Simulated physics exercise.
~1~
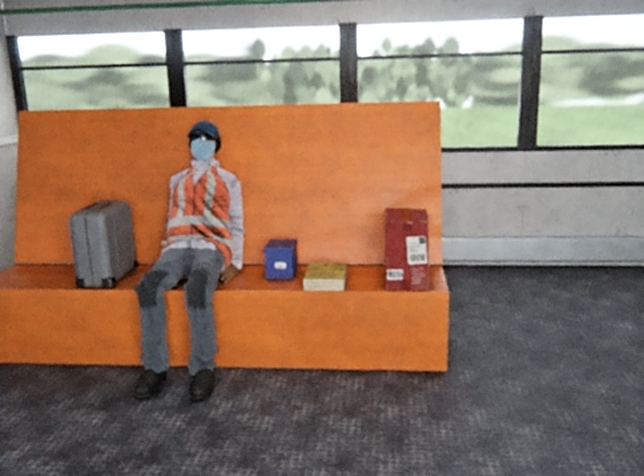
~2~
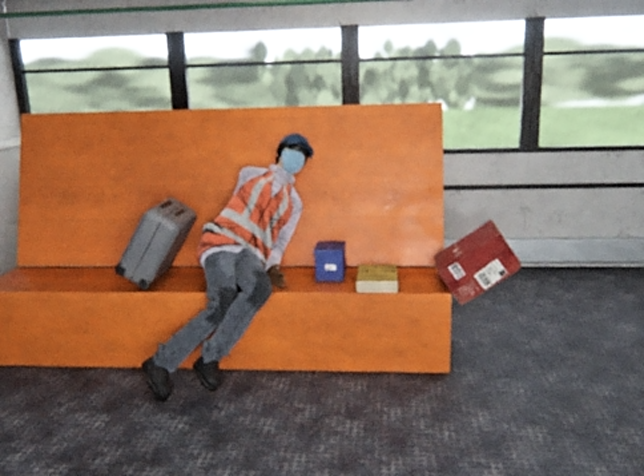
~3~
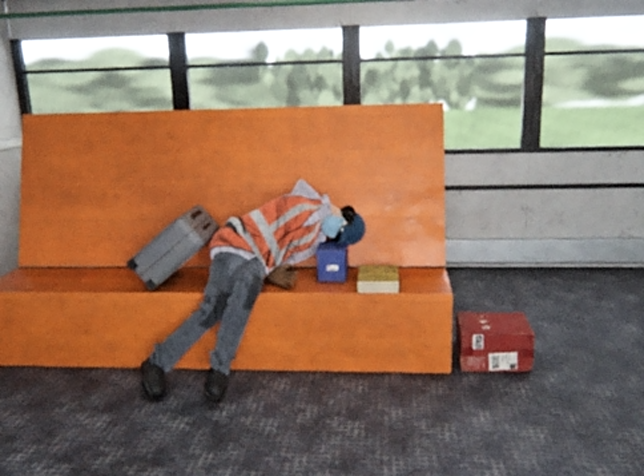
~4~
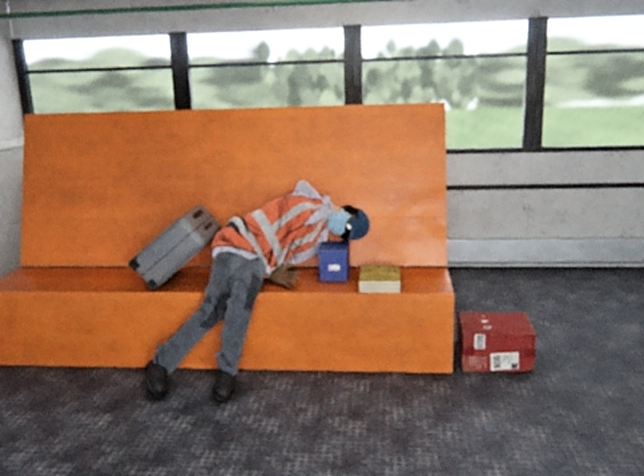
The clip opens on a masked passenger in an orange safety vest sitting limply on a long orange bench, with a grey case to the left and a blue tub, a yellow folder and an upright red pack to the right. Everything loose shifts right, the case leaning over as the passenger tilts sideways. The red pack tips past the bench's right end and drops to the floor. The passenger slumps over, head coming down by the blue tub, hips still on the seat. At the end, the case leans behind them, tub and folder remain on the bench, and the red pack lies still on the floor.
